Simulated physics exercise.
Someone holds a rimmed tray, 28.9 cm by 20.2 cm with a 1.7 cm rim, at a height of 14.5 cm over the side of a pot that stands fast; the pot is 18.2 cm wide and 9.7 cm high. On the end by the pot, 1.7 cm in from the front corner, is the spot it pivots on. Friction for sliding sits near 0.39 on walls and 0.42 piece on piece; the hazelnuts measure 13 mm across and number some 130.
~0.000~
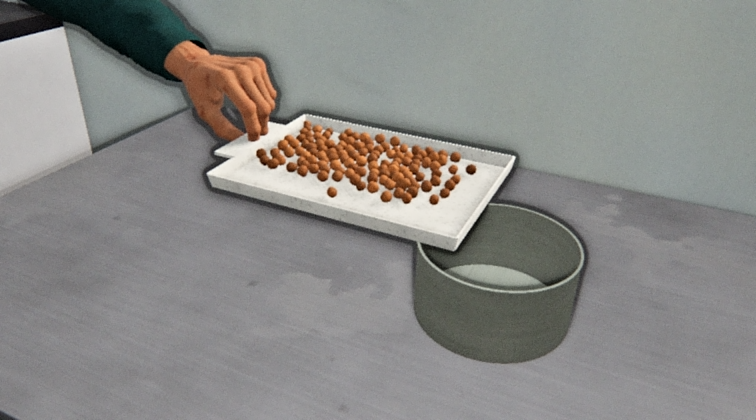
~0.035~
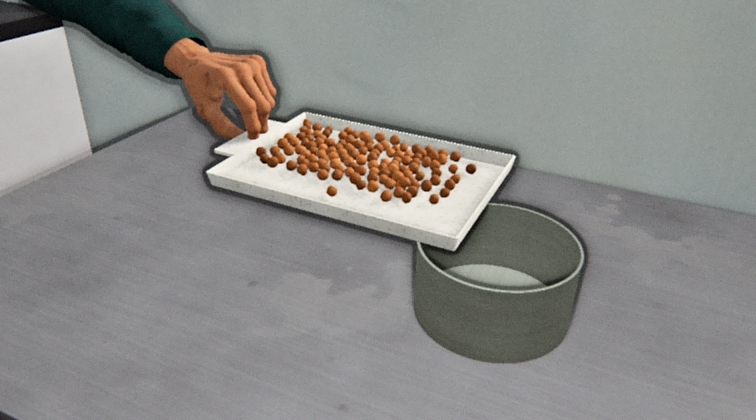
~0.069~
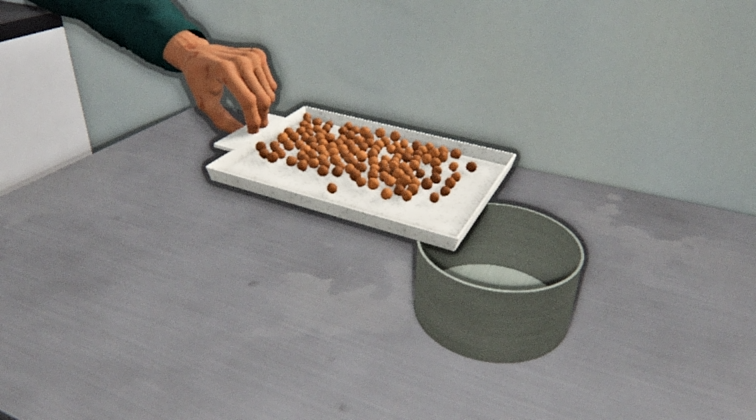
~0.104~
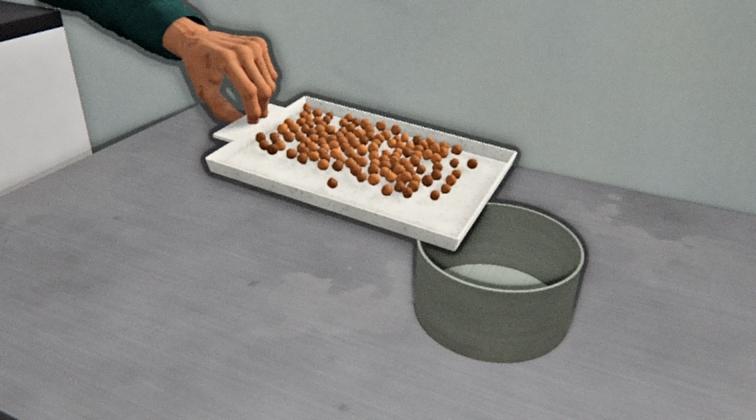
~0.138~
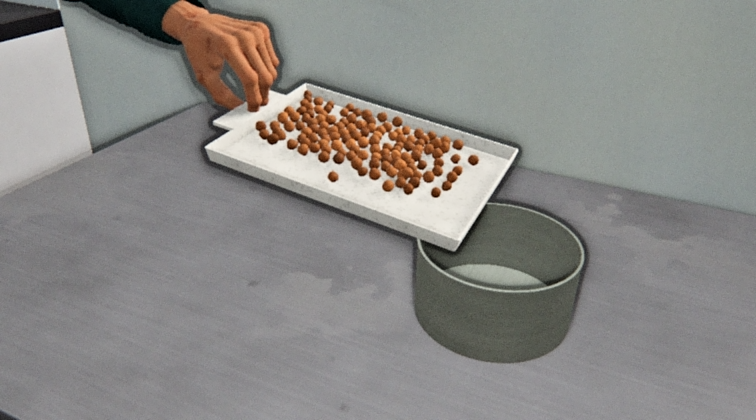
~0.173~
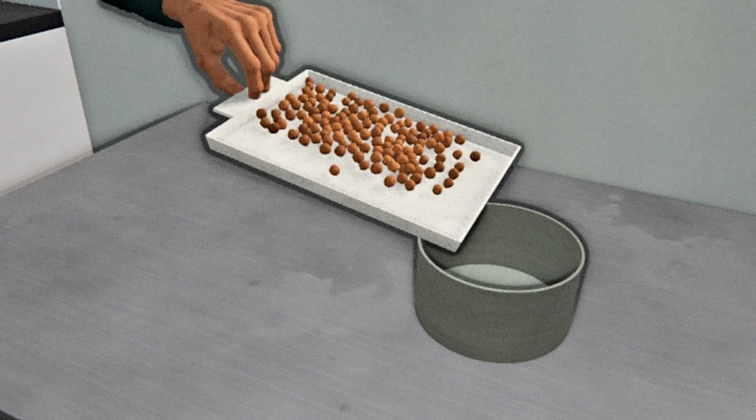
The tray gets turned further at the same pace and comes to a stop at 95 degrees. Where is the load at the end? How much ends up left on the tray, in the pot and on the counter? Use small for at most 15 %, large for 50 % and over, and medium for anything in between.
Tray - small, pot - medium, counter - large.
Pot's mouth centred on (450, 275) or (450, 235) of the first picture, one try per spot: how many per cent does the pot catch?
About 75 and 0 per cent.
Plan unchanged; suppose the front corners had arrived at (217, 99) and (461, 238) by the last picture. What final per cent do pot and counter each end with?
In the pot: 70 per cent; on the counter: 30 per cent.
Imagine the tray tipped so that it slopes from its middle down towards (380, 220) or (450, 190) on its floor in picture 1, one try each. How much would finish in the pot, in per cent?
Estimate: Some 0 % and some 80 % respectively.
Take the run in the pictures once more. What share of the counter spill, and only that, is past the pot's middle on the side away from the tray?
Roughly 90 percent of the spill.
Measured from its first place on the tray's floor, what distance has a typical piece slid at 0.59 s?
It has moved some 12 cm from its start.
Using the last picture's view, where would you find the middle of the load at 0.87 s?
Around (500, 223).
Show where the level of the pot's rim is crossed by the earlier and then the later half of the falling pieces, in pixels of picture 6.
Roughly (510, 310) to begin with, later roughly (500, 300).
After 0.59 s, tilt 51 degrees; the tray holds 100 %, the pot 0 %.
Then, at 0.87 s, tilt 78 degrees; the tray holds 60 %, the pot 5 %.
After 1.25 s, tilt 95 degrees; the tray holds 5 %, the pot 25 %.
In the end, at 2.3 s, tray 0 %, pot 25 %, counter 75 %.
